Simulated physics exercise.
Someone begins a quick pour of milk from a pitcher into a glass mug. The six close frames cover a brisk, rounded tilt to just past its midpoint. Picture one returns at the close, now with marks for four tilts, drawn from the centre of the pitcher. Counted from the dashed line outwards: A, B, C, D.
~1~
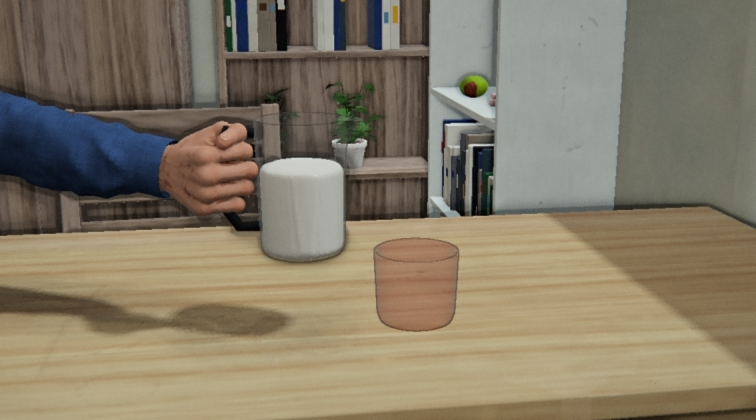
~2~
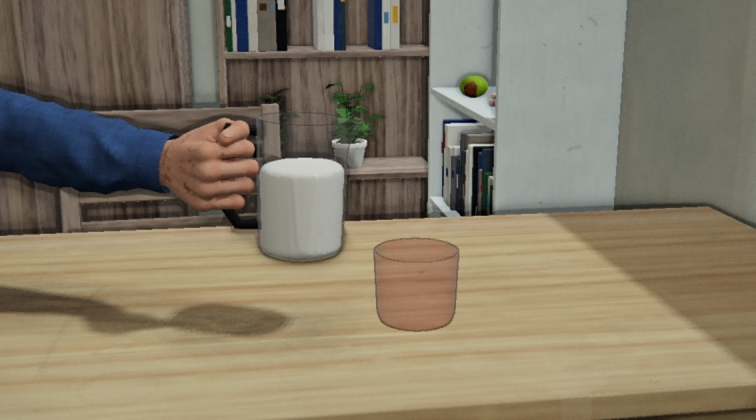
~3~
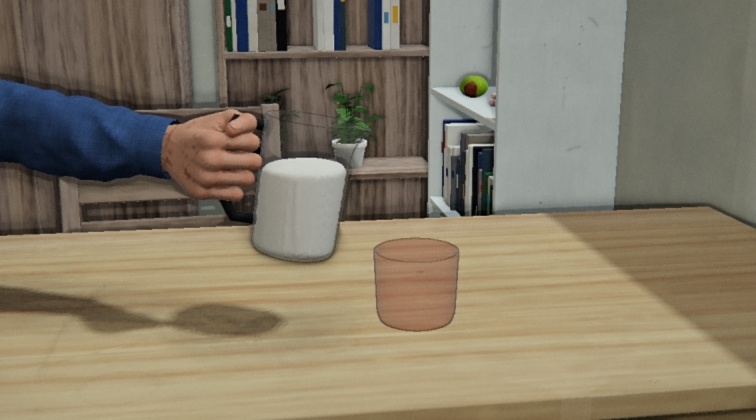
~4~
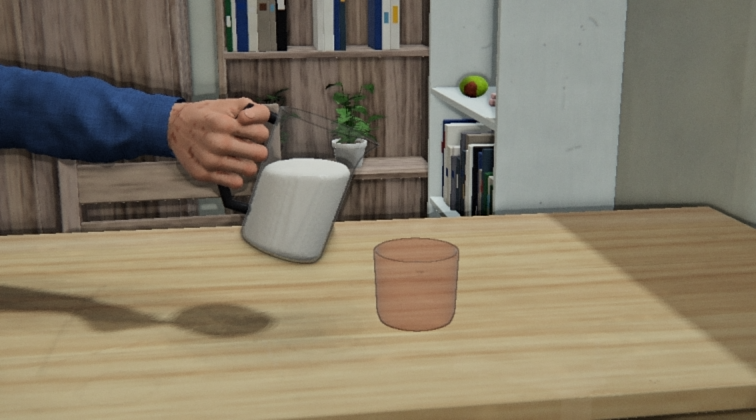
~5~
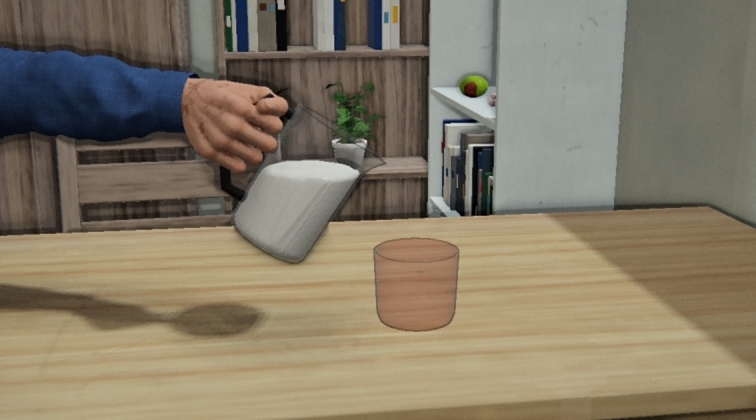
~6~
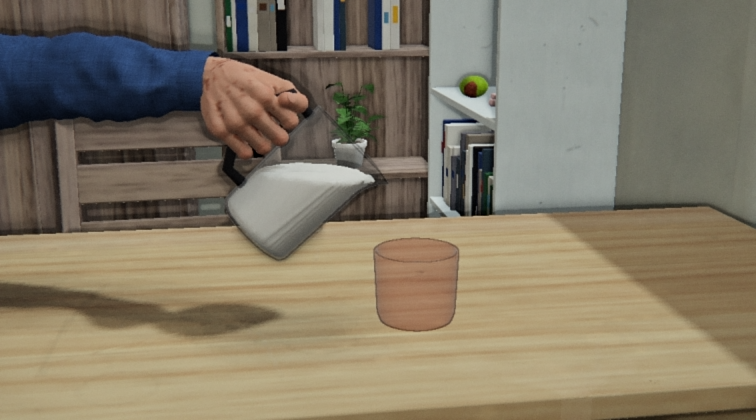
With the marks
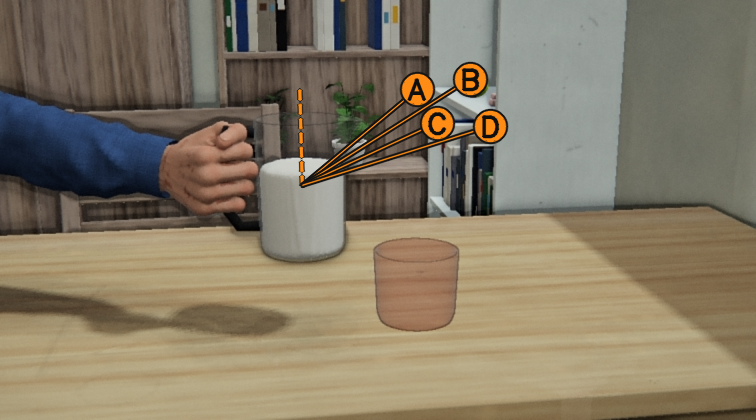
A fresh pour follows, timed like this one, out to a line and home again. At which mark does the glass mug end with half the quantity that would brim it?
Choose D.
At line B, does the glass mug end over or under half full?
Under.
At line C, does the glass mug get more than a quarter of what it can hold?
Yes, clearly.
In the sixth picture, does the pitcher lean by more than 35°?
Yes, it does.
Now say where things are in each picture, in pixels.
The first picture shows upright, lip at (359, 120); rim of the glass mug round (416, 249); nothing has left yet.
The second picture shows tipped about 2°, lip at (362, 122); nothing has left yet.
The third picture shows tipped about 10°, lip at (369, 130); nothing has left yet.
The fourth picture shows tipped about 20°, lip at (378, 143); nothing has left yet.
The fifth picture shows tipped about 34°, lip at (385, 162); nothing has left yet.
The sixth picture shows tipped about 47°, lip at (387, 182); nothing has left yet.
In orange, A at (403, 100); B at (455, 88); C at (421, 130); D at (473, 131).
With A, the glass mug ends with about 7 % of what it can hold.
With B, the glass mug ends with about 17 % of what it can hold.
With C, the glass mug ends with about 34 % of what it can hold.
With D, the glass mug ends with about 53 % of what it can hold.
